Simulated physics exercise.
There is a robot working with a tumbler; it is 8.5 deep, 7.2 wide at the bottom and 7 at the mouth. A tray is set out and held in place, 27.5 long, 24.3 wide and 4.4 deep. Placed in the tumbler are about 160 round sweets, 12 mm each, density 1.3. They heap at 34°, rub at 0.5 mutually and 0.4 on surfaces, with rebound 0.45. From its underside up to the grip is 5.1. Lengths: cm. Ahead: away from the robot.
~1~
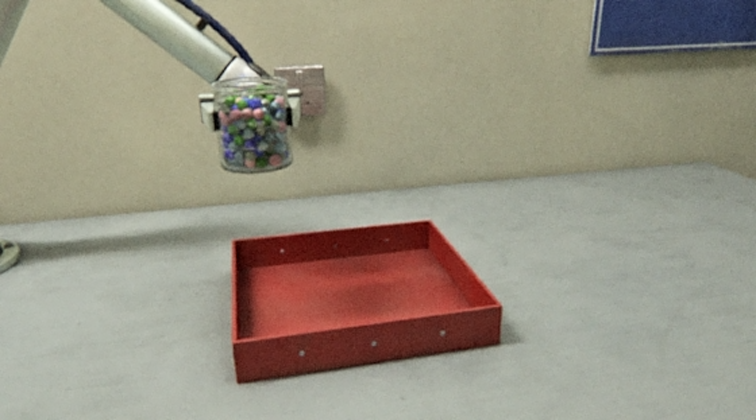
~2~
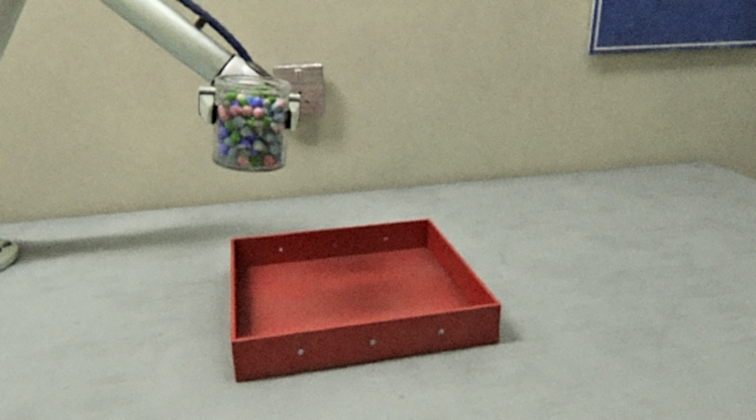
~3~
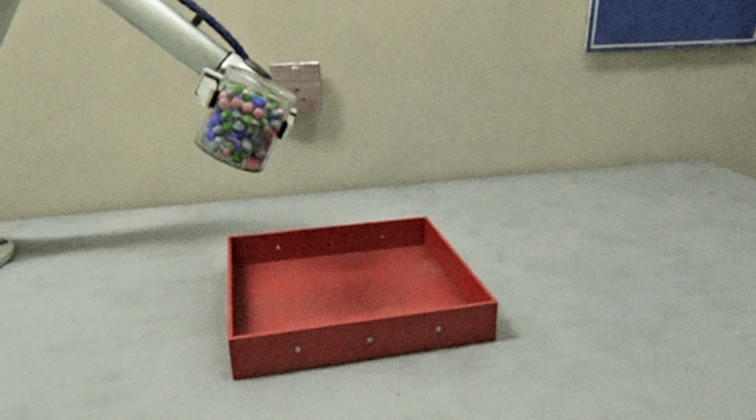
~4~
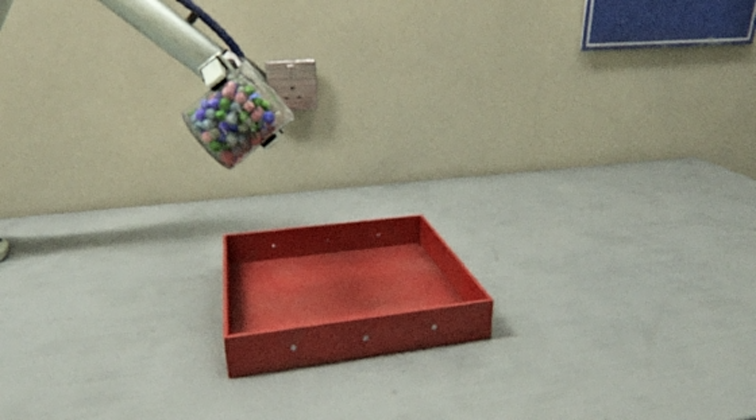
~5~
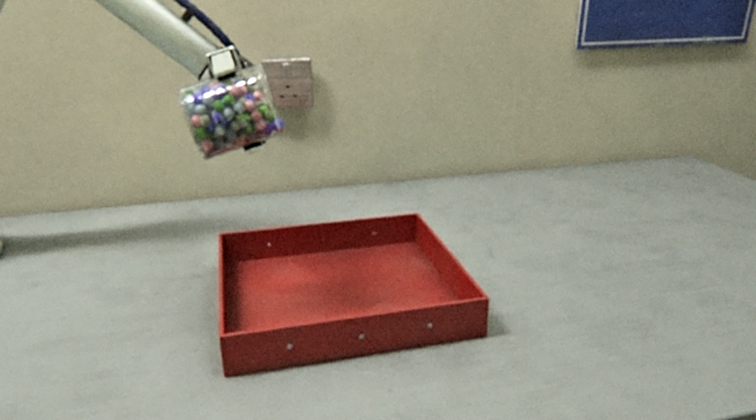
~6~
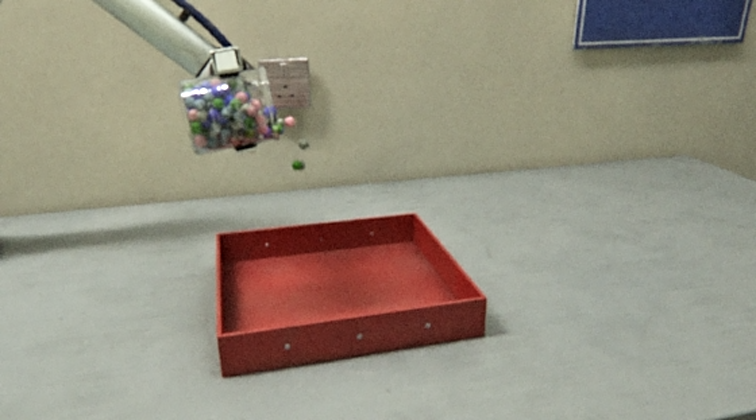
A robot arm tilts a clear tumbler of colourful sweets rightward until a few drop out.
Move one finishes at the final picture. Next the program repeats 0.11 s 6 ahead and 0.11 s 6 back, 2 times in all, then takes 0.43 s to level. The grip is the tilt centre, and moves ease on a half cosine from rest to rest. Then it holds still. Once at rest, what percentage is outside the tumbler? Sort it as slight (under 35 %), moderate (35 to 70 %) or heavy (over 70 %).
It counts as heavy.
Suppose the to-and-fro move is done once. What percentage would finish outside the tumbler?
80 per cent.
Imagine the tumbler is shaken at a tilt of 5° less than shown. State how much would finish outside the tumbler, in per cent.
Around 85 in a hundred, I'd say.
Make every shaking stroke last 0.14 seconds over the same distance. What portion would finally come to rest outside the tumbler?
That gives about 85 percent.
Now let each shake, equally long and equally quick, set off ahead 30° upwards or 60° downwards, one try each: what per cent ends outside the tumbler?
First try about 100 %, second try about 35 %.
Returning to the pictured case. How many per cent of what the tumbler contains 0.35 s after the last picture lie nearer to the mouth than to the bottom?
I'd say close to 75 per cent.
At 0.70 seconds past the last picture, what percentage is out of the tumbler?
About 95 per cent so far.
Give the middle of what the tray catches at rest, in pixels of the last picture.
I'd point to somewhere near (393, 279).
Then, 0.35 s later, tilted 83° forward, highest piece 23 above the table; 93 in the tray, 39 in the tumbler, 17 on the table or floor, 9 in flight or on a rim.
Then, 0.70 s later, tilted 29° forward, highest piece 22 above the table; 131 in the tray, 22 on the table or floor, 5 in the tumbler.
Then, 1.07 s later, level, highest piece 21 above the table; 131 in the tray, 22 on the table or floor, 5 in the tumbler.
Then, 2.12 s later, level, highest piece 21 above the table; 131 in the tray, 22 on the table or floor, 5 in the tumbler.
At rest, 131 in the tray, 22 on the table or floor, 5 in the tumbler. That is 97 % outside the tumbler.
